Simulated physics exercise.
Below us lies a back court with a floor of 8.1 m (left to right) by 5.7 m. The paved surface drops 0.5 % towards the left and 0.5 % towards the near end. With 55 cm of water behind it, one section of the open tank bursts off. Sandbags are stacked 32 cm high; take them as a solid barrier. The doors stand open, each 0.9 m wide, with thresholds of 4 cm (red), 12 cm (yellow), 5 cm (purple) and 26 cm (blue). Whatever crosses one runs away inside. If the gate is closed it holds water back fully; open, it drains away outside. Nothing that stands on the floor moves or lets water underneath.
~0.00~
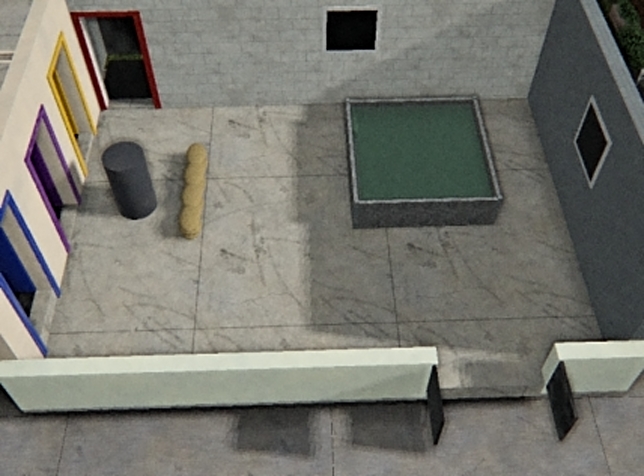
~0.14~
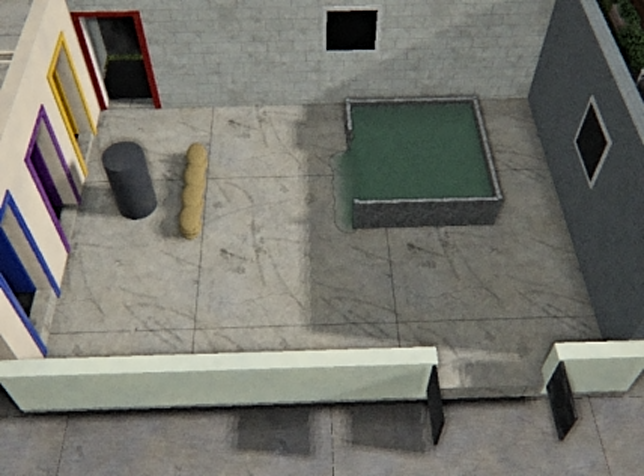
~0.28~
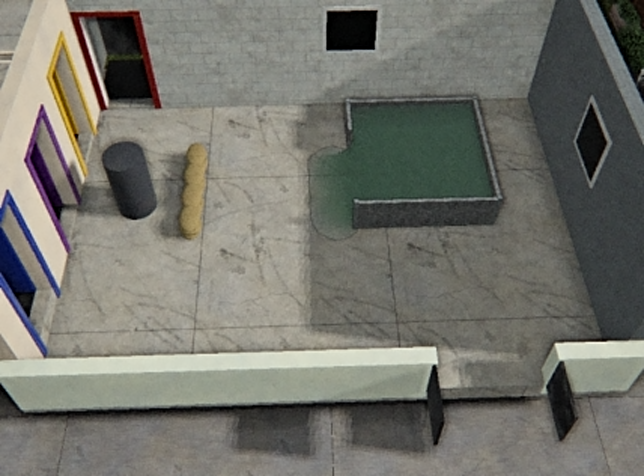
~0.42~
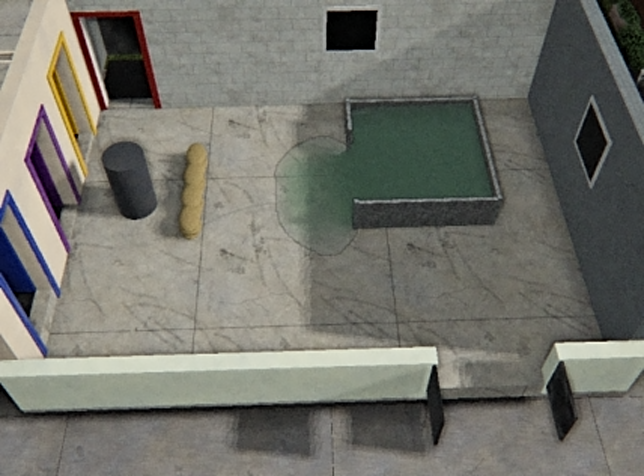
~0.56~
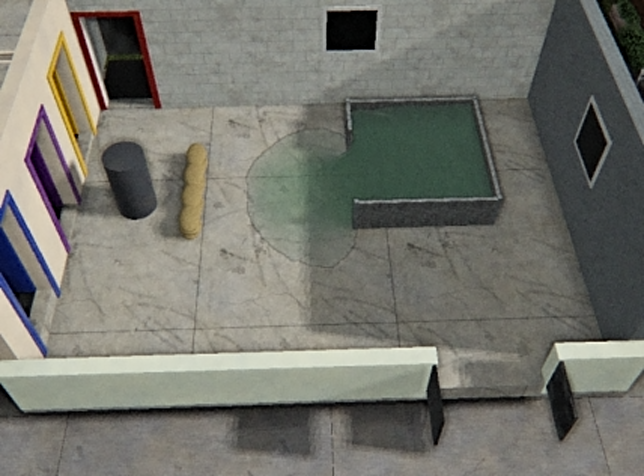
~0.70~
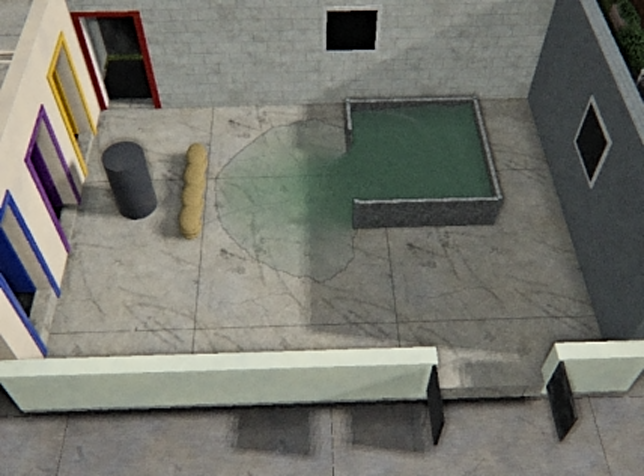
Green water sits still in an open tank in a walled court, then begins to pour out through a gap in the tank's left side. It spreads leftward across the grey paving in a widening, thinning rounded sheet, its front edge drawing close to the row of sandbags beside a dark cylinder.
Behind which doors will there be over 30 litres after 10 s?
The water let in: At the red door it exceeds the limit; at the yellow door it does not reach the limit; at the purple door it goes over the limit; at the blue door it keeps below the limit.
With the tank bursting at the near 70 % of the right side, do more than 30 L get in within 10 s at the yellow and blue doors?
Against that limit: Yellow below, blue below.
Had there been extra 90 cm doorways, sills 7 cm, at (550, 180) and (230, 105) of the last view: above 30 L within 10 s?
In that order: Below, over.
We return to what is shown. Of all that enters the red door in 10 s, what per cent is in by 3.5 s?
About 10 per cent.
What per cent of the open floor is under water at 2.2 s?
Near 35 per cent is wet.
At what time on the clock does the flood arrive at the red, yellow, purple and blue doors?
Arrival: Red 2.0 s, yellow 3.0 s, purple 3.8 s, blue 2.2 s.
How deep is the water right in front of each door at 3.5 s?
In cm: Red 8, yellow 10, purple 0, blue 20.
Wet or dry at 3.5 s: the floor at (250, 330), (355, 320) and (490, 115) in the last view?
In that order: Under water, still dry, still dry.
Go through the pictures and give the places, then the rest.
In the first picture, the open tank at (419, 150) is whole and still, 55 cm deep.
In the second picture, the front is at (345, 229), 0.9 m from the gap at (354, 182); 0.3 m2 of floor is under water; 55 cm left at the back of the open tank.
In the third picture, water pours out at (354, 183) and has run 1.0 m, to (334, 235); typically 9 cm deep outside, 55 cm at the open tank's back.
In the fourth picture, water pours out at (354, 183) and has run 1.4 m, to (309, 244); typically 8 cm deep outside, 55 cm at the open tank's back.
In the fifth picture, the front is at (251, 177), 1.8 m from the gap at (354, 184); 3.7 m2 of floor is under water; 55 cm left at the back of the open tank.
In the sixth picture, water pours out at (354, 184) and has run 2.3 m, to (224, 175); typically 5 cm deep outside, 51 cm at the open tank's back.
After 1.4 s water covers 25 % of the floor and is deepest (36 cm) near (208, 205); red door not reached, yellow door not reached, purple door not reached, blue door not reached.
After 2.2 s water covers 35 % of the floor and is deepest (34 cm) near (218, 213); red door 8 cm at the sill, 0 L in, yellow door not reached, purple door not reached, blue door not reached.
After 3.5 s water covers 45 % of the floor and is deepest (32 cm) near (39, 386); red door 8 cm at the sill, 10 L in, yellow door 10 cm at the sill, 0 L in, purple door not reached, blue door 20 cm at the sill, 0 L in.
After 6.0 s water covers 75 % of the floor and is deepest (19 cm) near (79, 209); red door 8 cm at the sill, 42 L in, yellow door 10 cm at the sill, 1 L in, purple door 14 cm at the sill, 41 L in, blue door 13 cm at the sill, 0 L in.
After 10.0 s water covers 95 % of the floor and is deepest (13 cm) near (39, 386); red door 7 cm at the sill, 90 L in, yellow door 9 cm at the sill, 2 L in, purple door 12 cm at the sill, 157 L in, blue door 11 cm at the sill, 0 L in.
